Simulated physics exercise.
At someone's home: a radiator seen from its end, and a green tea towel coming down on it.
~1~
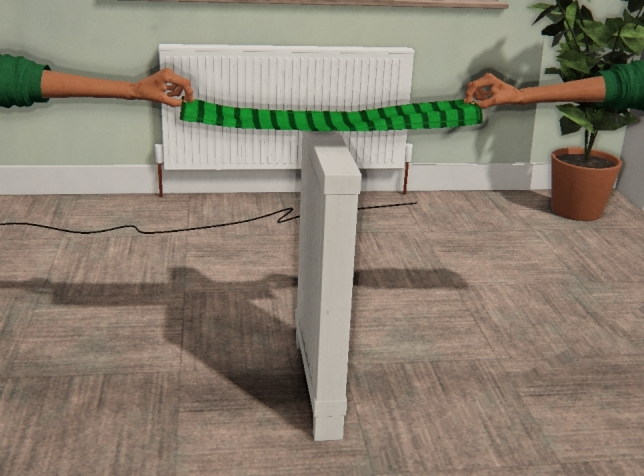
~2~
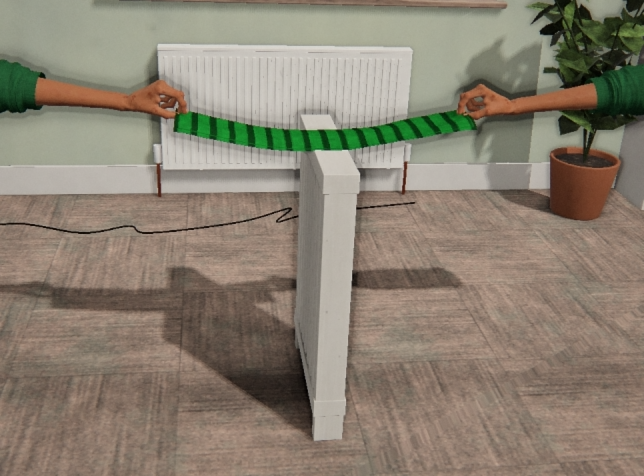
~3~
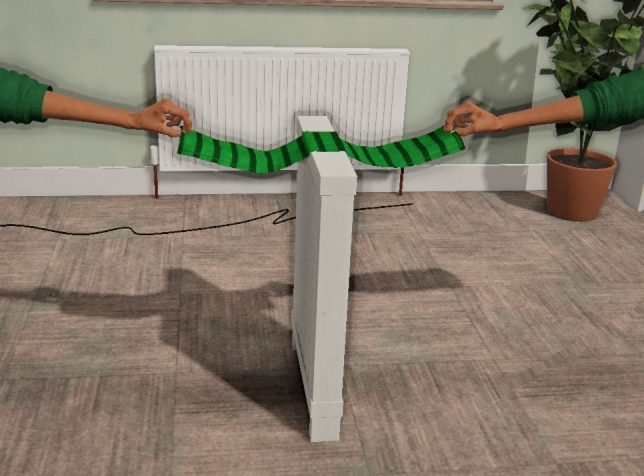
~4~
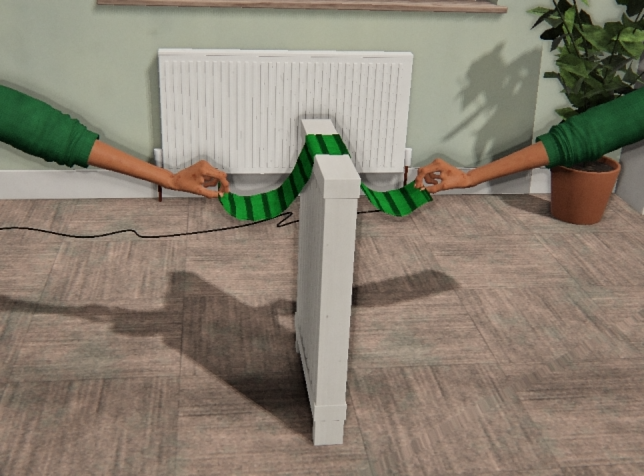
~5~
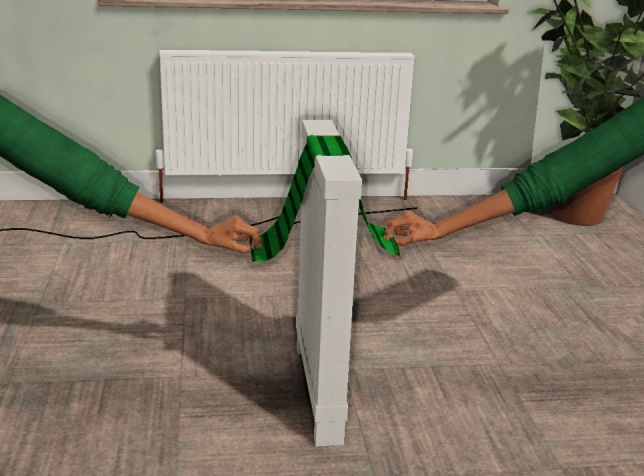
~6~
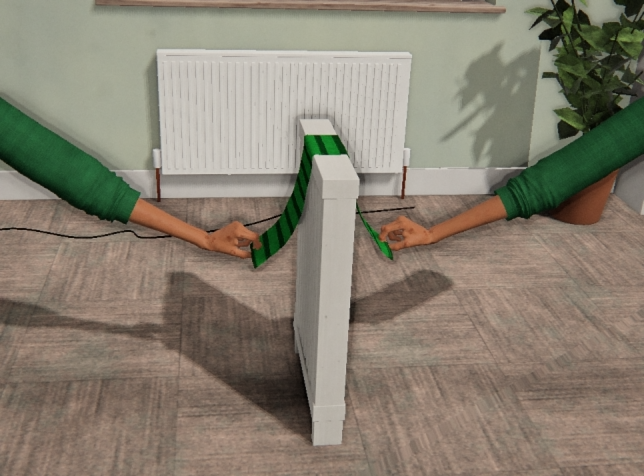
Two hands lowering a striped green cloth over the top of an upright white radiator, drawing its ends down either side.
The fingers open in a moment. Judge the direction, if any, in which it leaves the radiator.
I expect it will stay put.
Then, 0.14 s on from there, tea towel hanging on both sides, left end near (260, 261), right end near (376, 253).
Then, 0.24 s on from there, tea towel hanging on both sides, left end near (289, 267), right end near (350, 259).
Then, 0.50 s on from there, tea towel hanging on both sides, left end near (304, 269), right end near (338, 261).
In the end, tea towel hanging on both sides, left end near (305, 269), right end near (338, 261). The green tea towel keeps its place.
